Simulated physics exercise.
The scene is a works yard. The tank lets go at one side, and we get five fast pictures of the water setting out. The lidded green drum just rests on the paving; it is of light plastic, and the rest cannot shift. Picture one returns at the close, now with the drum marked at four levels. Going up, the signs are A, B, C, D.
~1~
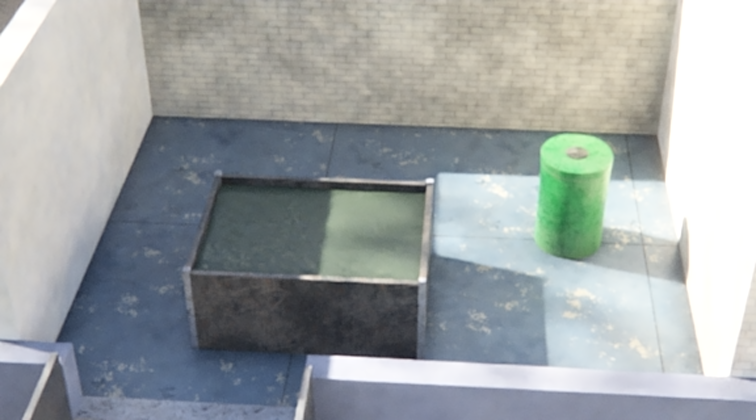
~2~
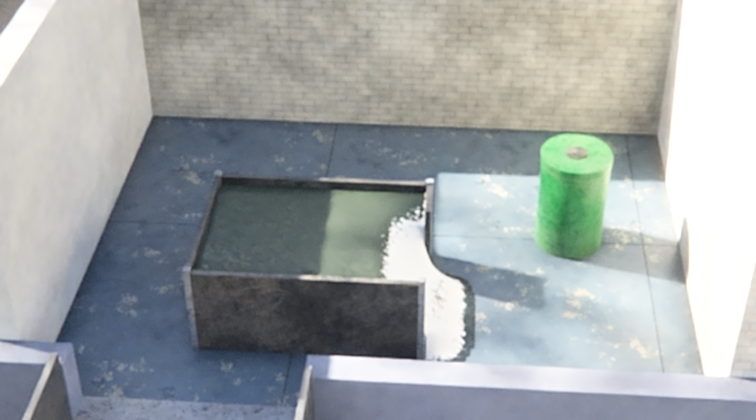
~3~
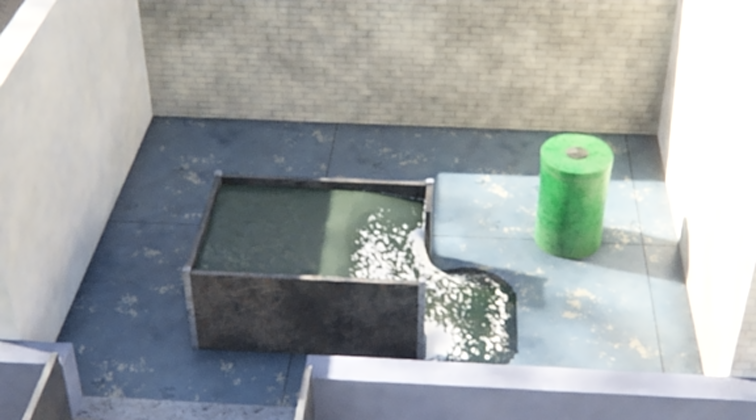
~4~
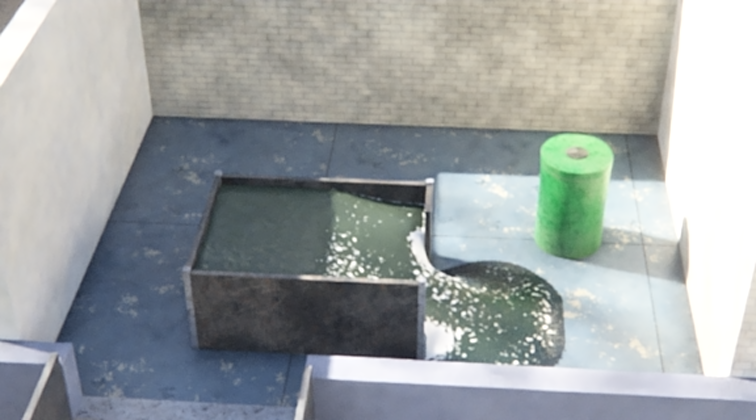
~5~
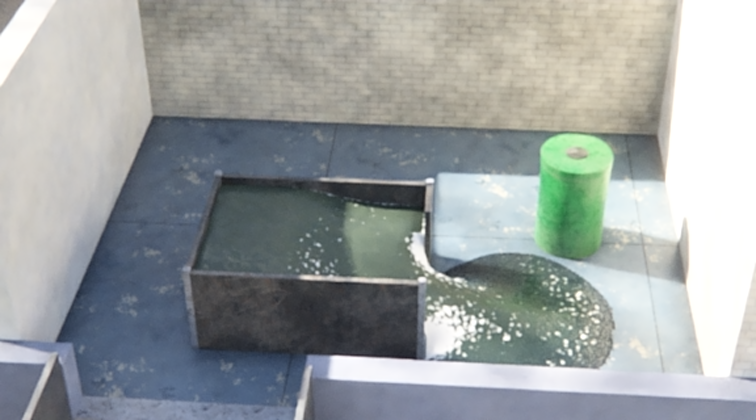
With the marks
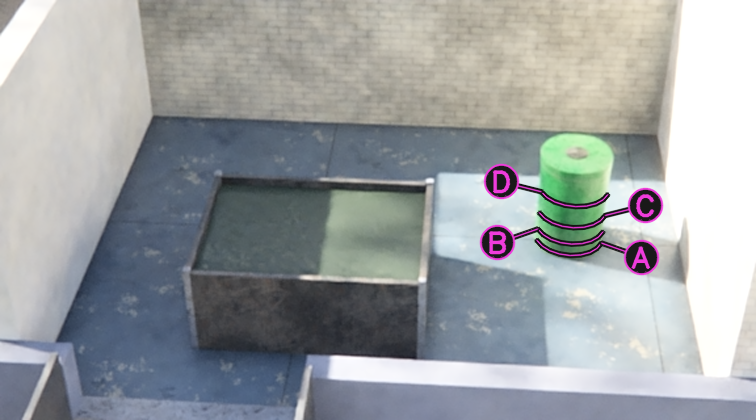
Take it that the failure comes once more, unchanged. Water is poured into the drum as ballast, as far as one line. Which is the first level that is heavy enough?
Use line C.
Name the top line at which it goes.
That is line B.
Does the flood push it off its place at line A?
Yes.
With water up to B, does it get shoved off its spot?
Yes, it does.
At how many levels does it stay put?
Two.
On the marked copy, A at (570, 255); B at (571, 244); C at (573, 227); D at (575, 206); from the bottom up A, B, C, D.
With A, it is pushed about 5 times its own width away.
With B, it is pushed about half its own width away.
With C, it does not move.
With D, it does not move.
